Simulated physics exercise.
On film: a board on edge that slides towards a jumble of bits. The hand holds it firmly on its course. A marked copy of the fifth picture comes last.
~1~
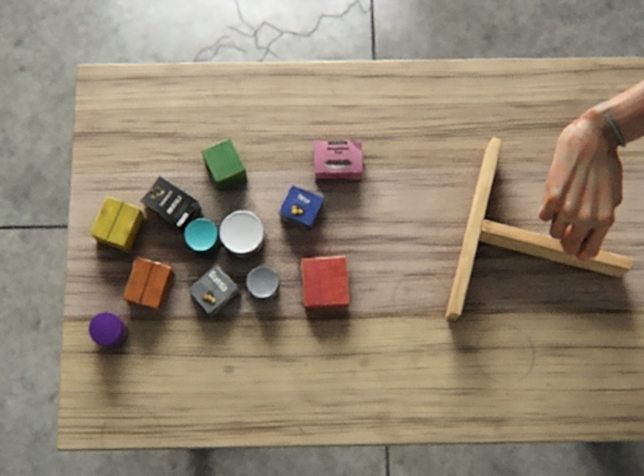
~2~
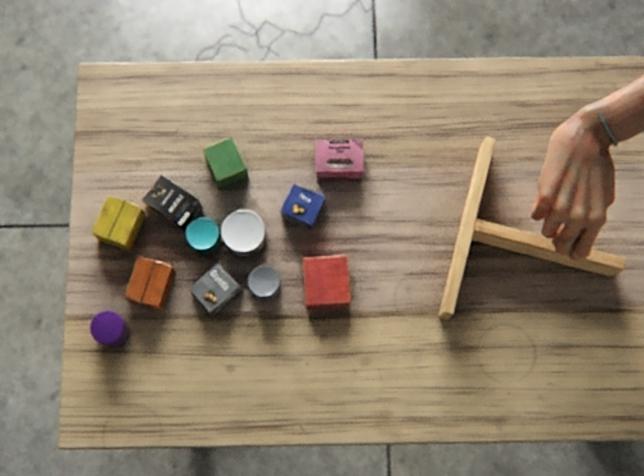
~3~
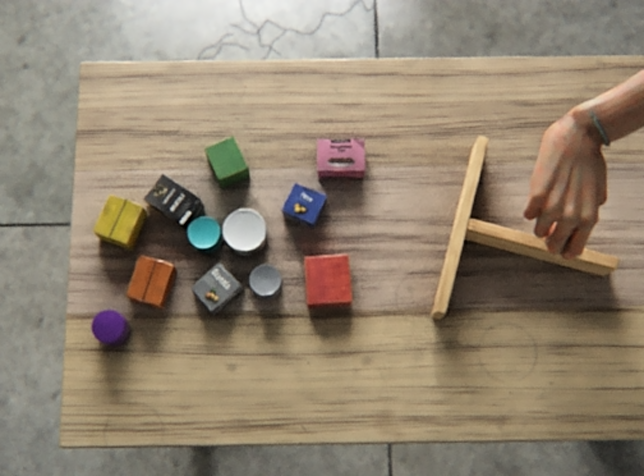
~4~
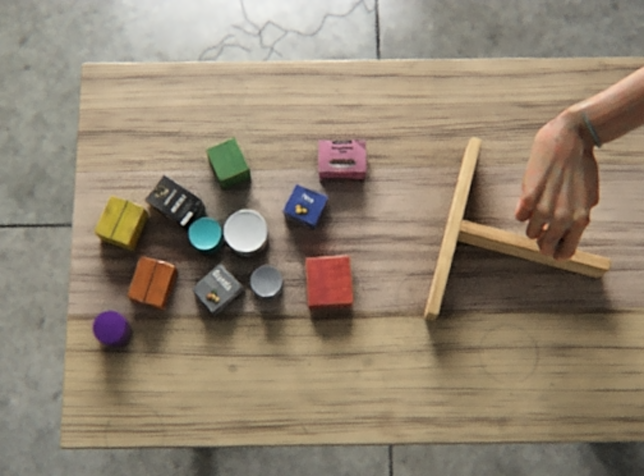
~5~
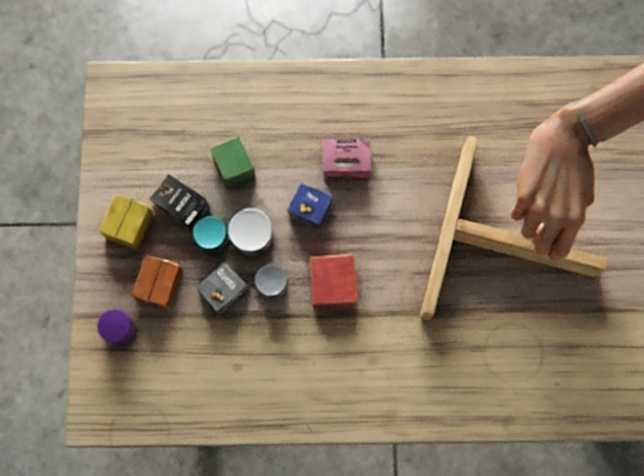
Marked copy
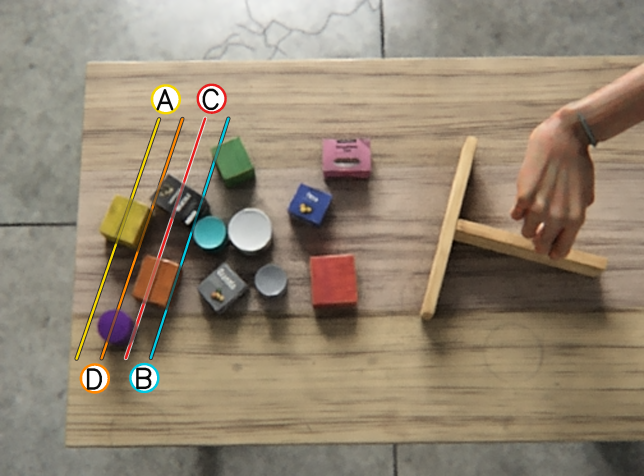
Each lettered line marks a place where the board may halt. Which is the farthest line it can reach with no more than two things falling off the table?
Up to line C.
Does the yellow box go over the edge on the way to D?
Yes.
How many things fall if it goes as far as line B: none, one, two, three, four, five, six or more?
In all, none.
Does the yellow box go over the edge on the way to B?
By then, no.
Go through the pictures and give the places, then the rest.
The first picture shows board (477, 224); grey packet (214, 291); red block (325, 283).
The second picture shows board (470, 223); blue box (303, 207).
The third picture shows board (463, 222); green block (228, 162).
The fourth picture shows board (455, 224); yellow box (122, 223).
The fifth picture shows board (452, 223); purple pot (117, 328); orange box (157, 282); pink packet (346, 159).
On the marked copy, A at (119, 235); B at (191, 234); C at (167, 234); D at (143, 235).
With C. Early on, board (348, 224); pink packet (337, 155); grey jar (264, 281).
Further on, board (245, 225); orange box (128, 278); grey packet (160, 291).
At the end, board (165, 226); orange box over the edge; yellow box over the edge; two fallen.
As for the rest, A drops five; B is within the limit but short; D drops four.
